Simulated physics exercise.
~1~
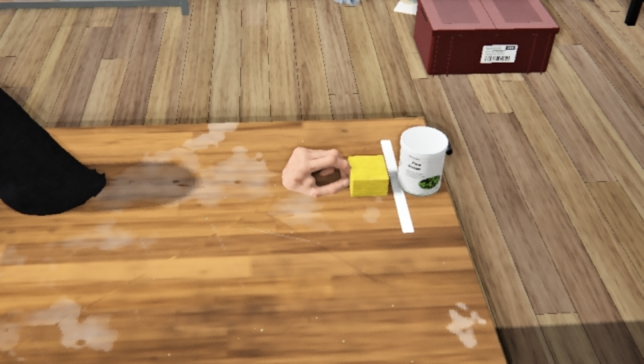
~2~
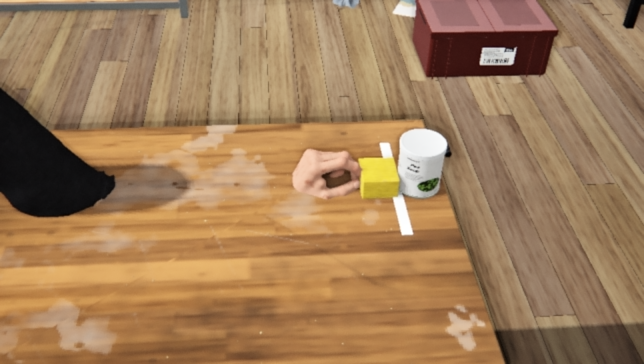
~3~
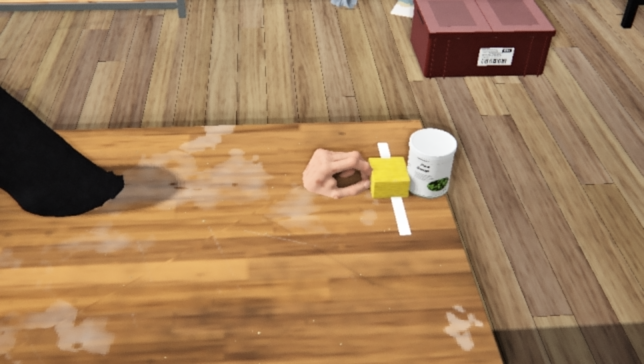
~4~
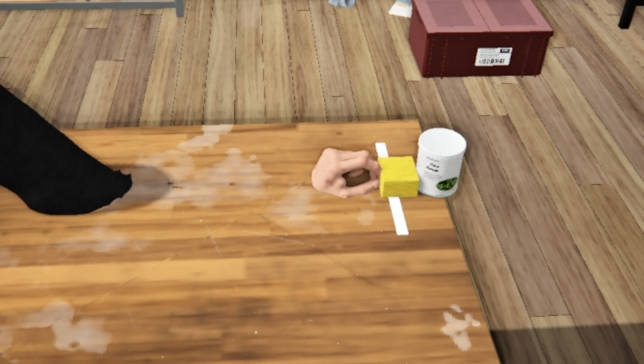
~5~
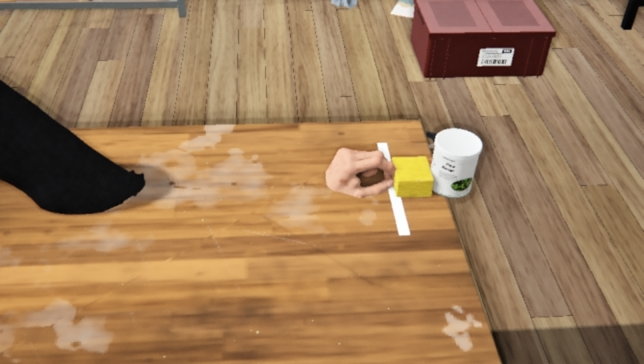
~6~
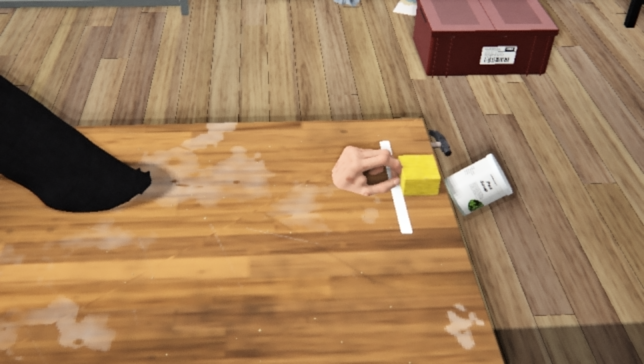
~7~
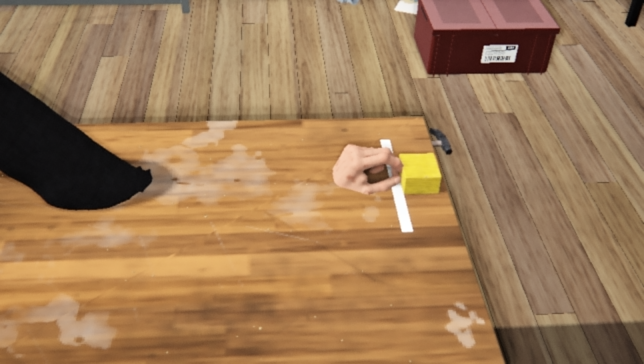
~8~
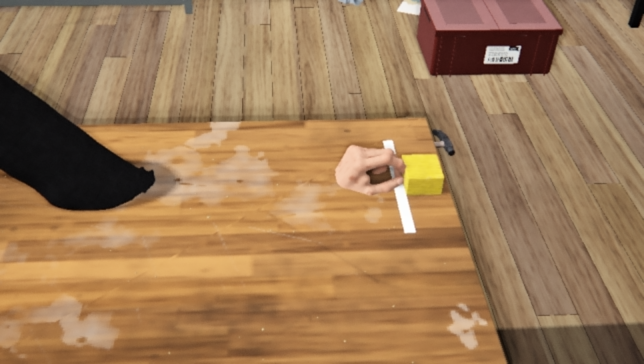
A white pot with a small green mark stands near the right edge of a wooden table, seen from above by a slightly swaying camera, with a dark red box on the plank floor beyond. To its left, a hand holds a yellow block beside a white strip of tape, and a black shape lies at the far left. The hand pushes the block rightward across the tape, and the pot slides to the edge. The pot tips over the side and drops out of view, while the hand and block stop just past the tape, at the table's edge.
